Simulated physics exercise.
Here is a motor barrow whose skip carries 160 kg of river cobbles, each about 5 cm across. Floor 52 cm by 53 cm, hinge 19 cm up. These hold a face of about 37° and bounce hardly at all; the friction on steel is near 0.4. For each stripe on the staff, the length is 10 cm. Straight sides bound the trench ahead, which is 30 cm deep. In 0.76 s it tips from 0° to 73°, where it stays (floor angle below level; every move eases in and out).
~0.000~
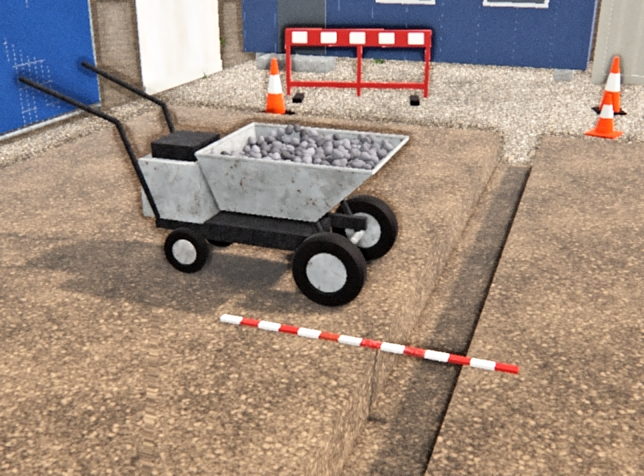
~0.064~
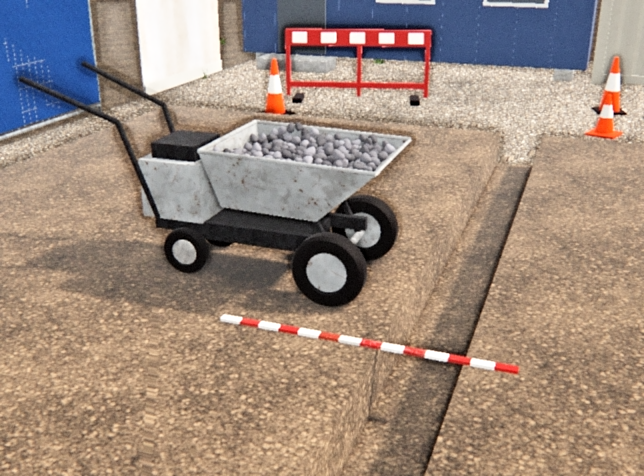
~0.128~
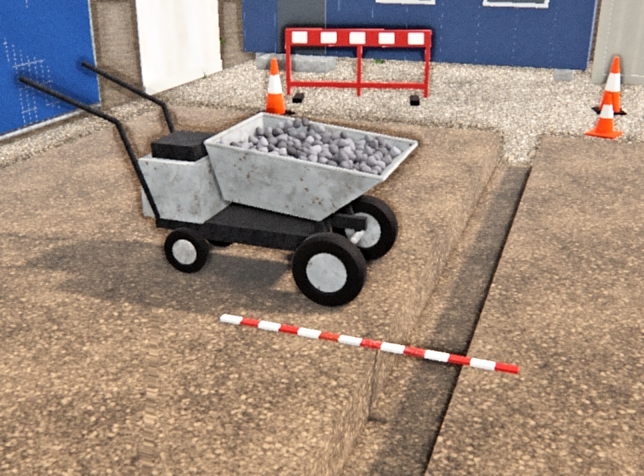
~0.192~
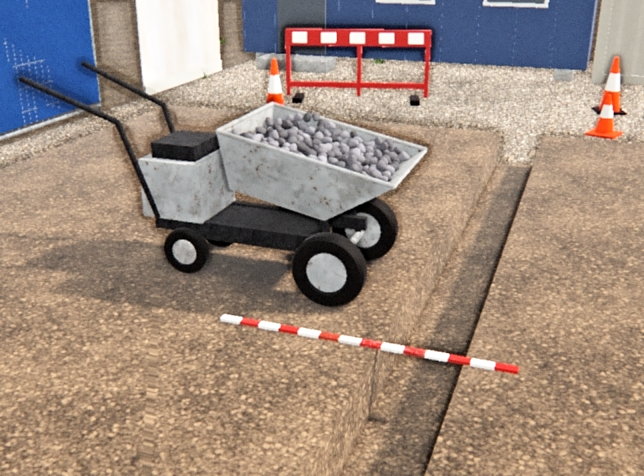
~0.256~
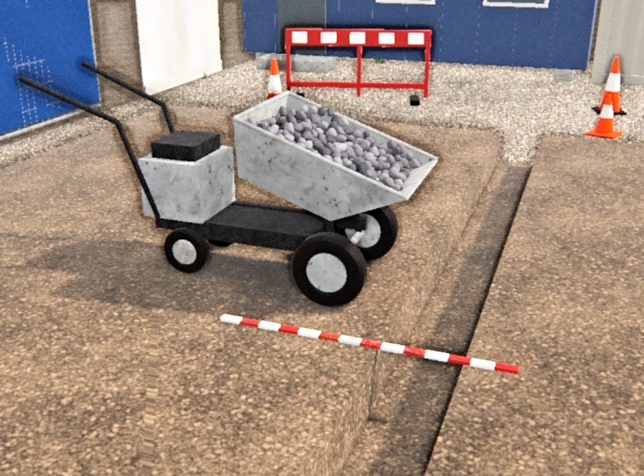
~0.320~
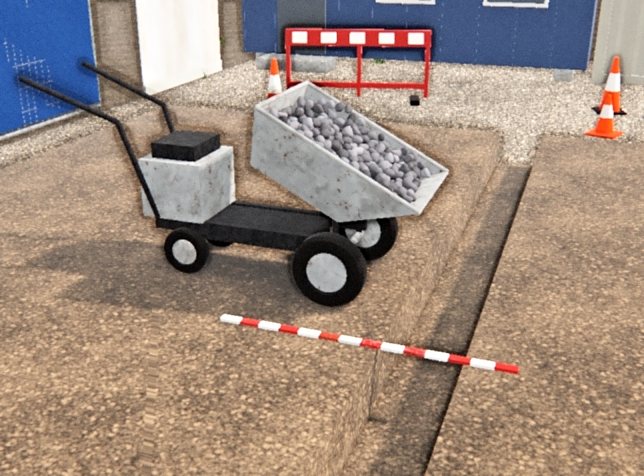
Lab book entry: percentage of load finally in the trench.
Approx. 38 percent.
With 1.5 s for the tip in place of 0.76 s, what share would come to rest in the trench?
50 %.
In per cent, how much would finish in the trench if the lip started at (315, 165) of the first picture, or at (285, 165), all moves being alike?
I'd expect some 95 per cent, then some 80.
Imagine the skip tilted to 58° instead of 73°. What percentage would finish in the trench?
Then about 50 per cent.
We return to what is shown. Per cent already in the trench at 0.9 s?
Approx. 15 % of the load.
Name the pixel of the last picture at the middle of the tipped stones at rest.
(518, 302).
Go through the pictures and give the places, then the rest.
The skip is at 0°, its lip at (373, 173); the top of the load is at (334, 139), in the first picture.
Lip at (376, 174), floor tilted 1°, highest stones at (324, 137); the stones move at 0.3 m/s on average, in the second picture.
The skip is at 6°, its lip at (383, 179); the top of the load is at (304, 130); the stones move at 0.7 m/s on average, in the third picture.
Lip at (394, 187), floor tilted 12°, highest stones at (289, 123); the stones move at 1.0 m/s on average, in the fourth picture.
The skip is at 19°, its lip at (407, 198); the top of the load is at (299, 114); the stones move at 1.2 m/s on average, in the fifth picture.
The skip is at 28°, its lip at (419, 213); the top of the load is at (310, 107); the stones move at 1.3 m/s on average, in the sixth picture.
After 0.6 s the floor is at 62°; 100 % in the skip; the foremost stones are at (457, 248).
After 0.9 s the floor is at 73°; 55 % in the skip, 16 % in the trench, 28 % past the trench; the foremost stones are at (546, 307).
After 1.2 s the floor is at 73°; 7 % in the skip, 31 % in the trench, 62 % past the trench; the foremost stones are past the picture's edge.
After 3.2 s the floor is at 73°; 0 % in the skip, 38 % in the trench, 62 % past the trench; the foremost stones are past the picture's edge.
